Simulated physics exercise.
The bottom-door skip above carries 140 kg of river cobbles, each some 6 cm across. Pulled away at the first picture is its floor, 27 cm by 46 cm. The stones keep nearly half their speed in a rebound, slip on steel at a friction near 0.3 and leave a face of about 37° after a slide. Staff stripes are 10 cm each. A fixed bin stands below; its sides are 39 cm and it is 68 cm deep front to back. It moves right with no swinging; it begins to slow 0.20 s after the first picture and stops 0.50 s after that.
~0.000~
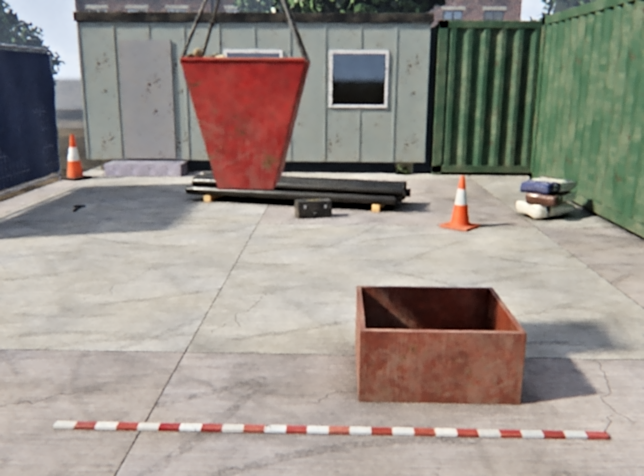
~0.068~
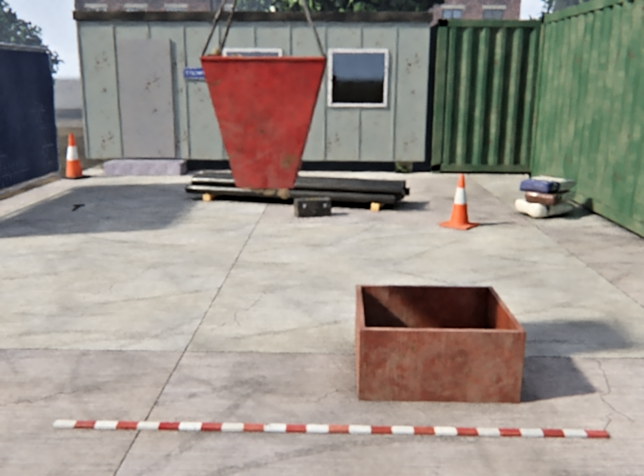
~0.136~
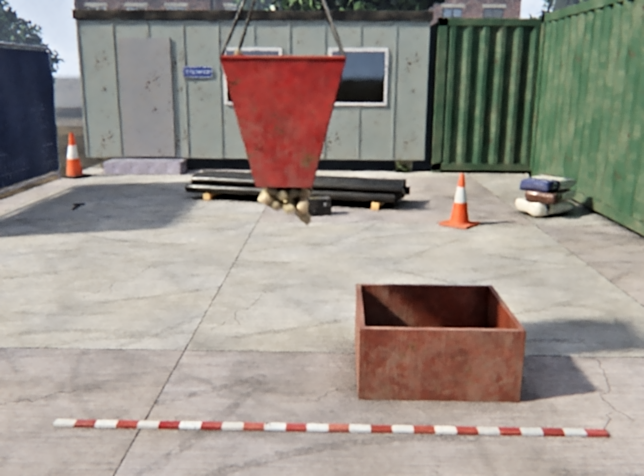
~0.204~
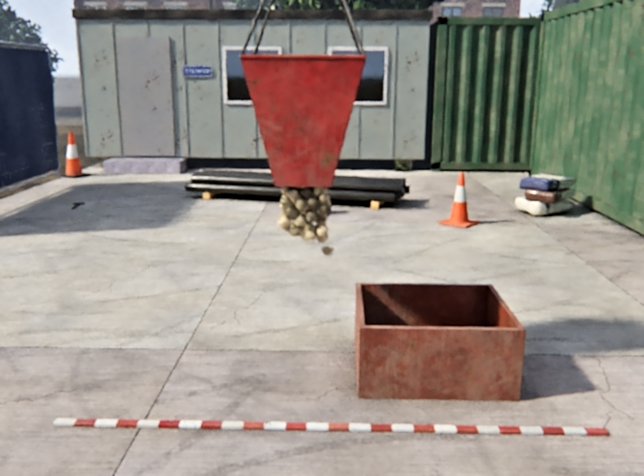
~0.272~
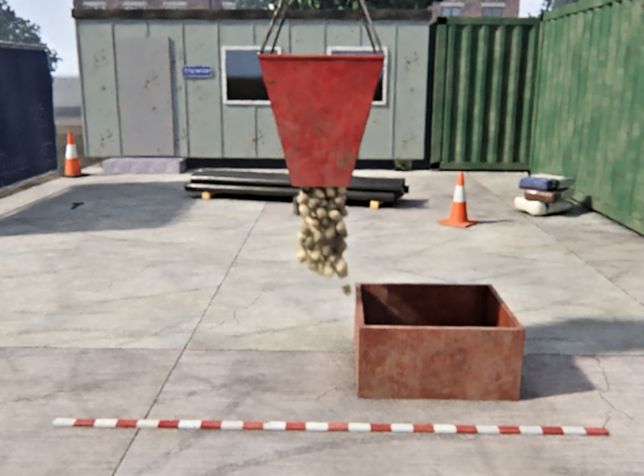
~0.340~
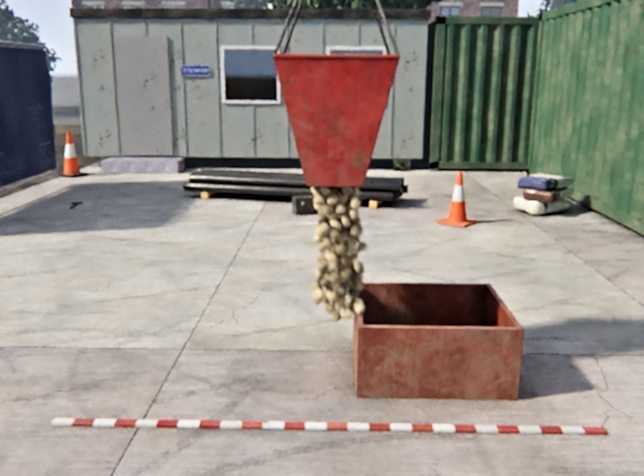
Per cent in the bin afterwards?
83 per cent.
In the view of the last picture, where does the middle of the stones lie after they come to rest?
Middle at rest: Roughly (409, 350).
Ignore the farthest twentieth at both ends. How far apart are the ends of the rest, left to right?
110 cm.
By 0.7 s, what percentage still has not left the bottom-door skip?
About 0 per cent.
After 0.7 s, 1 % in the bottom-door skip, 19 % falling or lying left of the bin, 80 % falling or lying in the bin; the stones farthest right are at (487, 344).
After 1.1 s, 0 % in the bottom-door skip, 17 % falling or lying left of the bin, 83 % falling or lying in the bin; the stones farthest right are at (494, 355).
After 1.7 s, 0 % in the bottom-door skip, 17 % falling or lying left of the bin, 83 % falling or lying in the bin; the stones farthest right are at (483, 333).
After 2.6 s, 0 % in the bottom-door skip, 17 % falling or lying left of the bin, 83 % falling or lying in the bin; the stones farthest right are at (483, 332).
After 4.5 s, 0 % in the bottom-door skip, 17 % left of the bin, 83 % in the bin; the stones farthest right are at (483, 332).
